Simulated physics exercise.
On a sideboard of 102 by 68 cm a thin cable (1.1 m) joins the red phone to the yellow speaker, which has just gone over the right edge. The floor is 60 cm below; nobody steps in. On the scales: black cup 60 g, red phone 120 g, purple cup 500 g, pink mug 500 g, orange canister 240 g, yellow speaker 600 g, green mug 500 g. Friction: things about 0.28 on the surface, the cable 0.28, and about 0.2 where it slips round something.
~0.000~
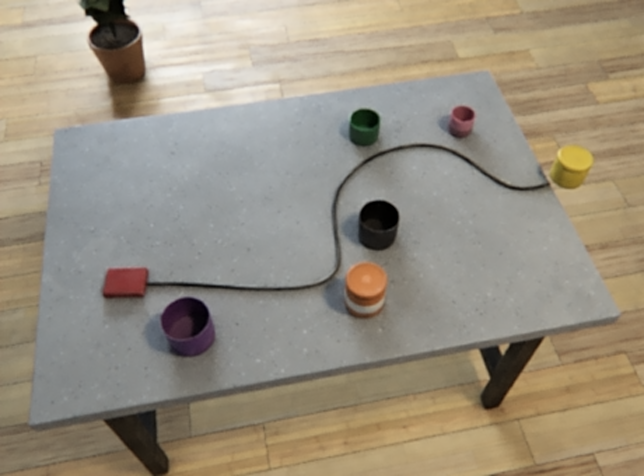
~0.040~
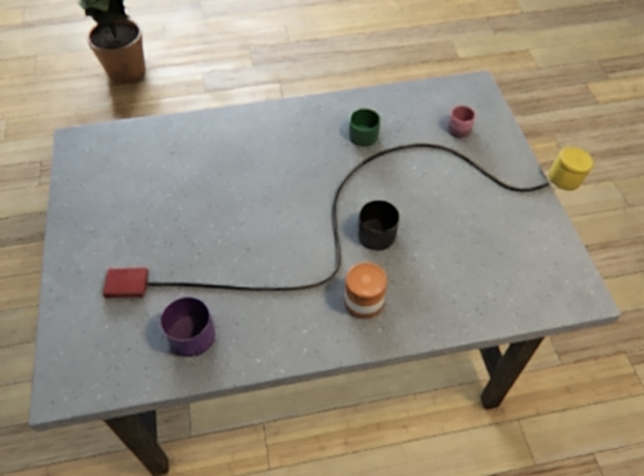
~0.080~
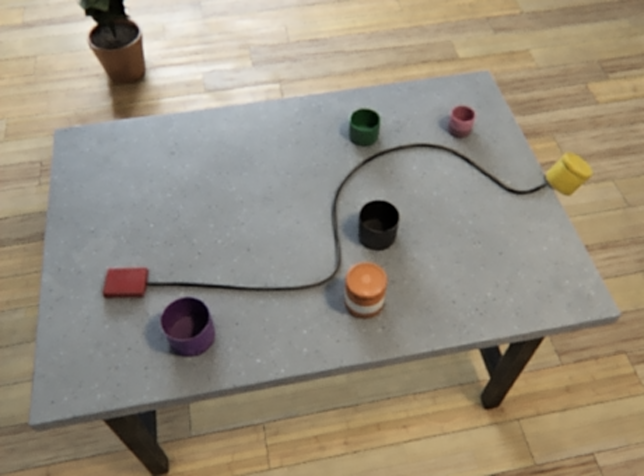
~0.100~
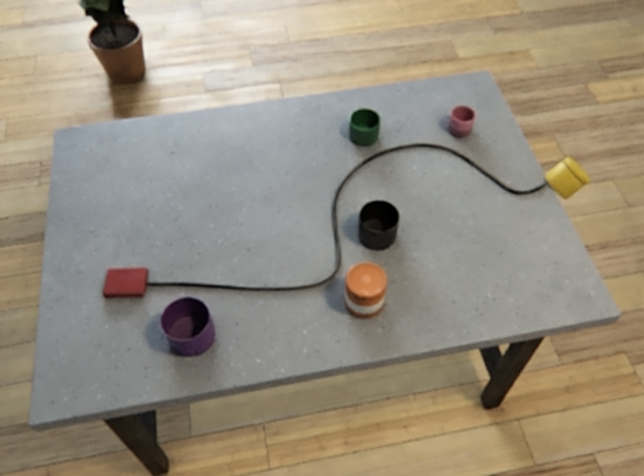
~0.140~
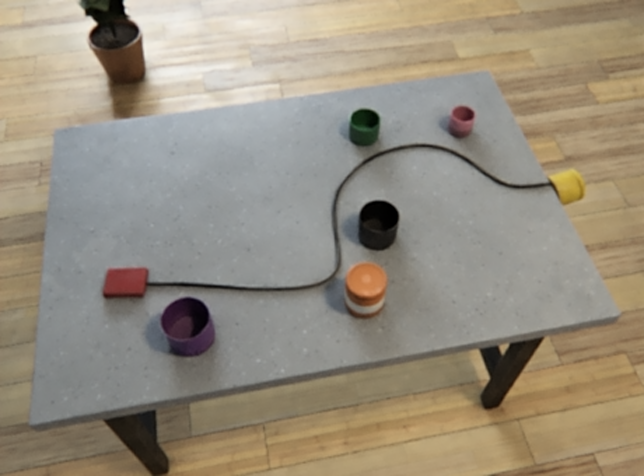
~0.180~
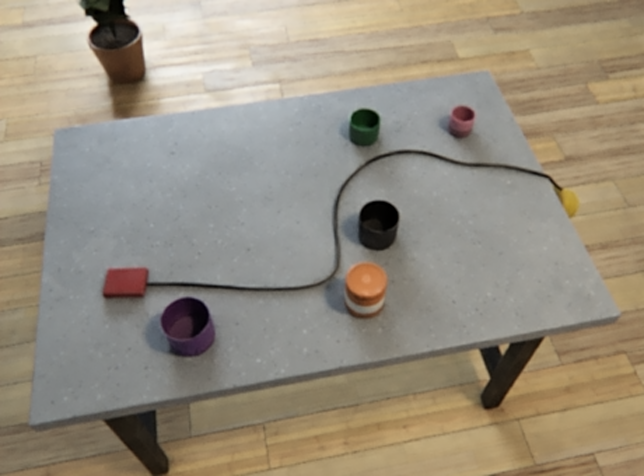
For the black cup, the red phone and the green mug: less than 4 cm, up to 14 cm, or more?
The black cup slides into the middle band, the red phone ends far away, the green mug stays in the low band.
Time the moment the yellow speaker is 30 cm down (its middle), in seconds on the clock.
About: 0.30 s.
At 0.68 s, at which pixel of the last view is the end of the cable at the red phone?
Near (594, 144).
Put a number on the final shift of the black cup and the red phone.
Black cup 6 cm, red phone over the edge.
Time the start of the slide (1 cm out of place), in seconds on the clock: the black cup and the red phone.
About: Black cup 0.32 s, red phone 0.32 s.
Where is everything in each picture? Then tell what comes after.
In the first frame, black cup (379, 216); red phone (125, 280); green mug (365, 119); cable runs through (505, 184) (412, 145) (337, 194) (328, 278) (208, 285).
In the second frame, yellow speaker (576, 159); cable runs through (504, 185) (337, 194) (209, 285).
In the third frame, yellow speaker (569, 174); cable runs through (503, 186) (337, 194) (209, 285).
In the fourth frame, yellow speaker (567, 178); cable runs through (503, 186) (337, 194) (209, 285).
In the fifth frame, yellow speaker (563, 189); cable runs through (506, 184) (337, 194) (209, 285).
In the sixth frame, black cup (379, 216); red phone (125, 280); green mug (365, 119); cable runs through (525, 170) (419, 152) (339, 193) (328, 277) (209, 285).
After 0.4 s, the cable's tail end at (332, 242); red phone 37 cm off its start, black cup 4 cm off its start, yellow speaker over the edge.
After 0.7 s, the cable's tail end at (594, 144); red phone 103 cm off its start, black cup 6 cm off its start, yellow speaker over the edge.
After 0.9 s, the cable has left the top; red phone over the edge, black cup 6 cm off its start at (402, 237), yellow speaker over the edge.
After 1.2 s, the cable has left the top; red phone over the edge, black cup 6 cm off its start, yellow speaker over the edge.
After 2.4 s, the cable has left the top; red phone over the edge, black cup 6 cm off its start at (402, 237), green mug 0 cm off its start at (365, 119), yellow speaker over the edge.
